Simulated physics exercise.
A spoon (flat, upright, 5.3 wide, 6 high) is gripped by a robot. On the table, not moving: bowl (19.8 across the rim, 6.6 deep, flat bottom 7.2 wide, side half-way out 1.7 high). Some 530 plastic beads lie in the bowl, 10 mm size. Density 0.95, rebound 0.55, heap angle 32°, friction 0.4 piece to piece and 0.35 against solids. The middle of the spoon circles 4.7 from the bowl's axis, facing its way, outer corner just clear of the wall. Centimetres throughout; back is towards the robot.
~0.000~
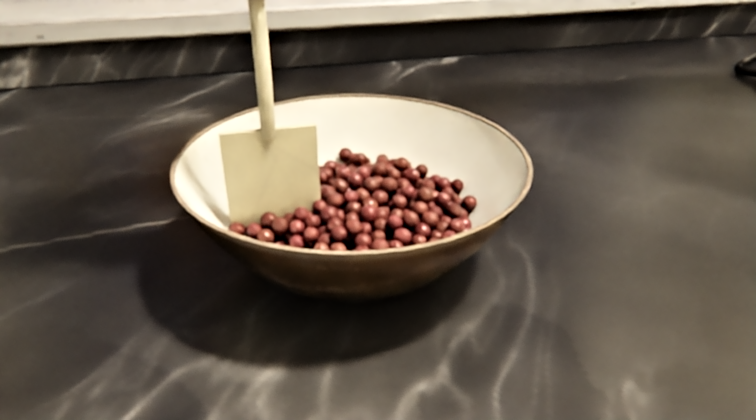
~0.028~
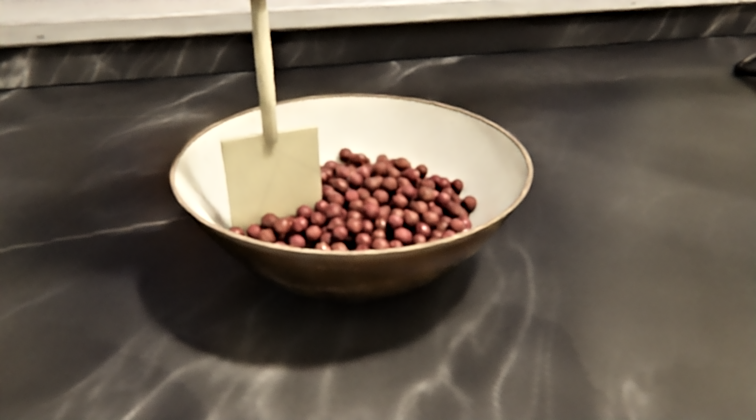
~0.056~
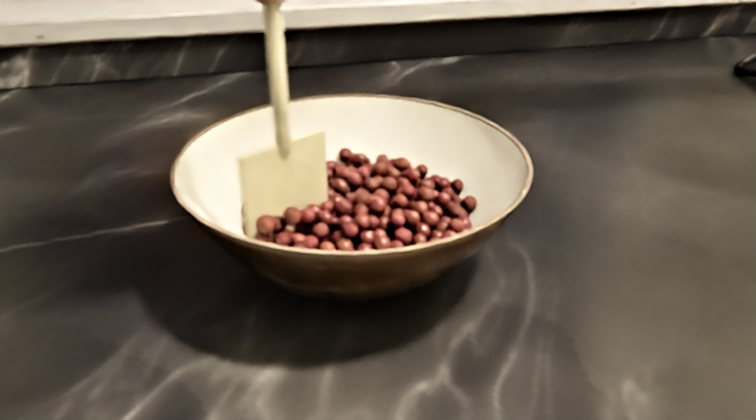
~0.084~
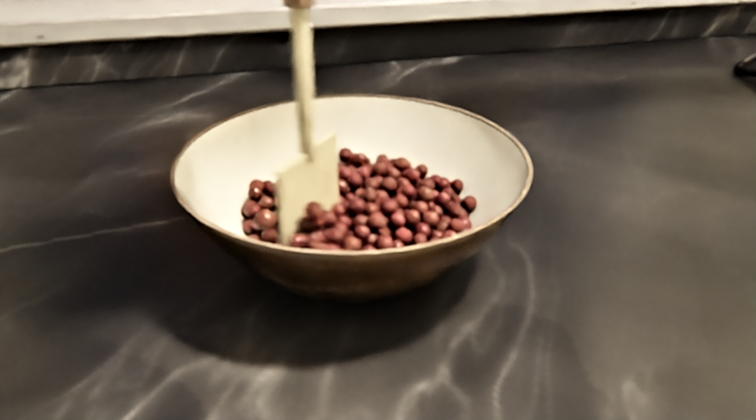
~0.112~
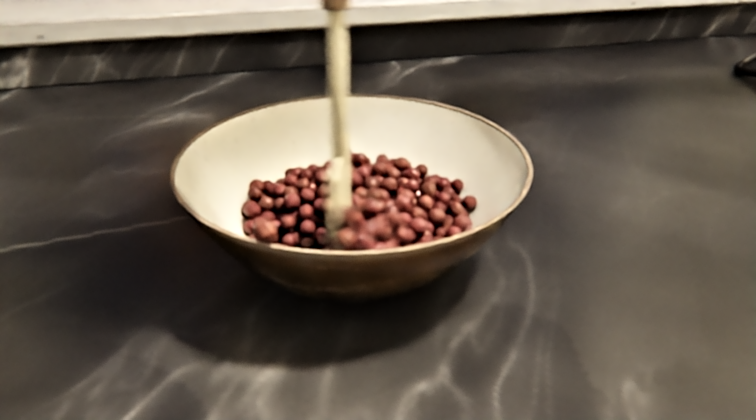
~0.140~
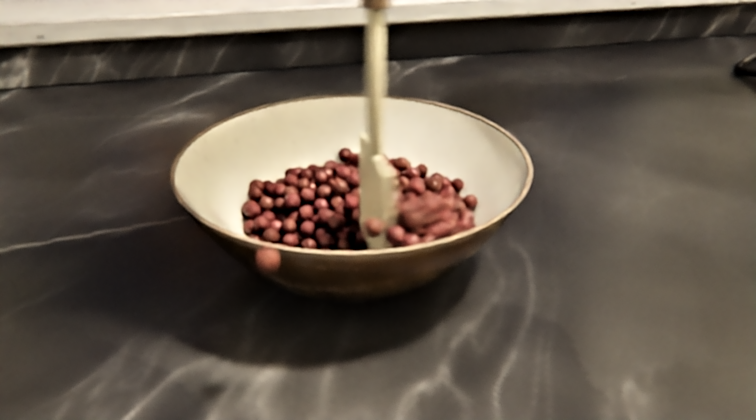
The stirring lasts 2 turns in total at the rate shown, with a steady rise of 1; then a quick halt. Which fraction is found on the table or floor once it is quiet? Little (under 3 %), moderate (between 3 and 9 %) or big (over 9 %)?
Answer: Big; over 9 % of the plastic beads finish on the table or floor.
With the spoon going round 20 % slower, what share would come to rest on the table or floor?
In that case some 10 per cent.
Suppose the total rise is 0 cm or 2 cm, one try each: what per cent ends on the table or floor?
About 30 and 15 per cent.
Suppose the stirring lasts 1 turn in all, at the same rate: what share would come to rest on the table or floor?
In that case some 10 per cent.
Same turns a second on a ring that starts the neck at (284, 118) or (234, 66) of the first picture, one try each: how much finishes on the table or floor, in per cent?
Some 20 and 0 per cent.
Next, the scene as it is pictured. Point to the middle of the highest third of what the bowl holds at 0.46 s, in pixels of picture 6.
Near (267, 195).
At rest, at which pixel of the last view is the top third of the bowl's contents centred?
Near (359, 211).
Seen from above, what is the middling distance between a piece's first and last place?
About 4 cm.
By 0.46 s, 336° round, highest piece 9 above the table; 469 in the bowl, 45 on the table or floor, 16 in flight or on the tool.
By 0.79 s, 222° round, highest piece 9 above the table; 440 in the bowl, 86 on the table or floor, 4 in flight or on the tool.
By 1.15 s, 0° round, highest piece 5 above the table; 434 in the bowl, 96 on the table or floor.
By 1.85 s, 0° round, highest piece 5 above the table; 434 in the bowl, 96 on the table or floor.
Final count, 434 in the bowl, 96 on the table or floor. That is 18 % on the table or floor.
